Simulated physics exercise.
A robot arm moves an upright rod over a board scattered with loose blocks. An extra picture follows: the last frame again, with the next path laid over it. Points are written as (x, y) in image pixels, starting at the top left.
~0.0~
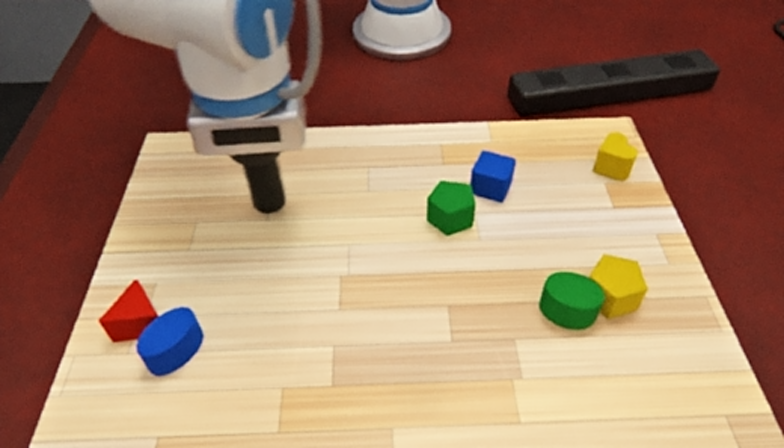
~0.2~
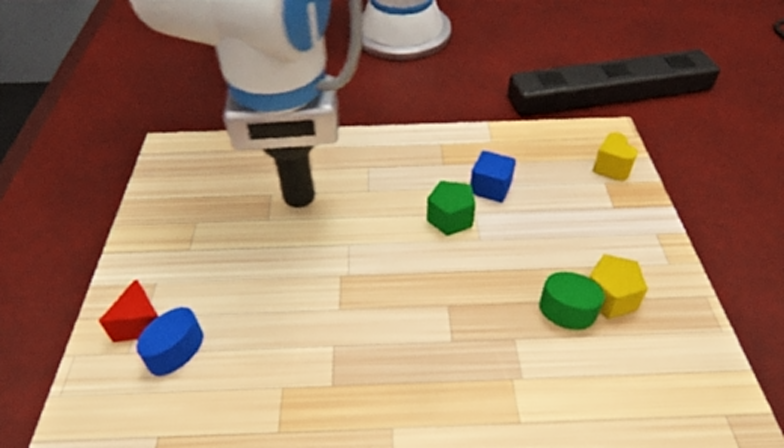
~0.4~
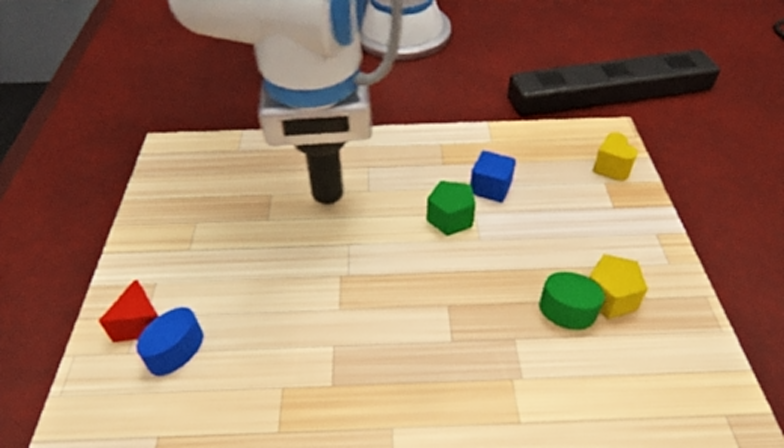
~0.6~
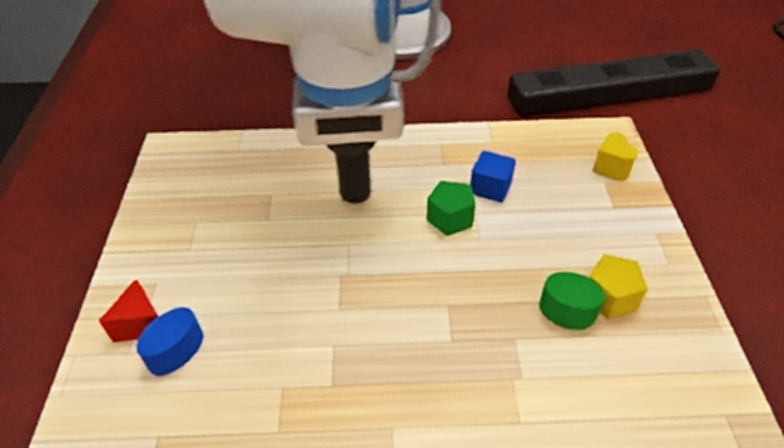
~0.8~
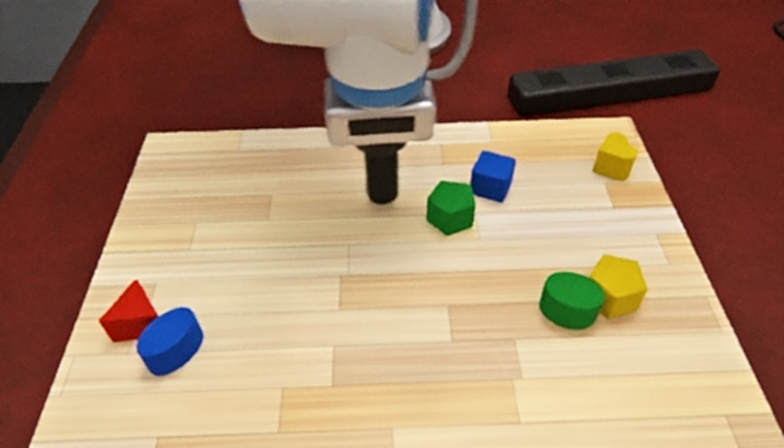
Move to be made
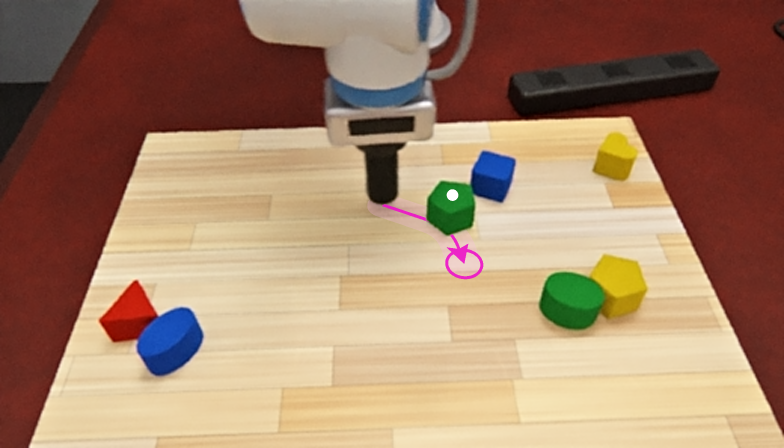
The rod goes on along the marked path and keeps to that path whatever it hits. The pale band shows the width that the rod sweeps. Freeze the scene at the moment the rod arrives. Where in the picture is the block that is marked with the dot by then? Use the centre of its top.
(487, 200)
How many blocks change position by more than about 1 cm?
One block shifts.
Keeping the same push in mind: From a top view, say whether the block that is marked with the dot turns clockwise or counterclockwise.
It spins against the clock.
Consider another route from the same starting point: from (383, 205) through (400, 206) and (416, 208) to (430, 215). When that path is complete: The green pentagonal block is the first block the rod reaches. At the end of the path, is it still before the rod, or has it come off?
Ahead to the end.
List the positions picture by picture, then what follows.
In the first picture, rod tip at (270, 203); block tops, green pentagonal block at (453, 195); blue square at (494, 164).
In the second picture, rod at (300, 198); blocks unchanged.
In the third picture, rod at (328, 194); blocks unchanged.
In the fourth picture, rod at (356, 194); blocks unchanged.
In the fifth picture, rod at (383, 195); green pentagonal block at (453, 195); blue square at (494, 164).
Path on the board, from (383, 205) via (418, 217) and (450, 234), ending at (464, 264); the dot is on the green pentagonal block.
On the path given first. One third of the way, rod at (419, 206); green pentagonal block at (460, 196).
Two thirds of the way, rod at (452, 224); green pentagonal block at (487, 199), turned 55° anticlockwise.
At the end, rod at (465, 253); green pentagonal block at (487, 200), turned 55° anticlockwise; blue square in place.
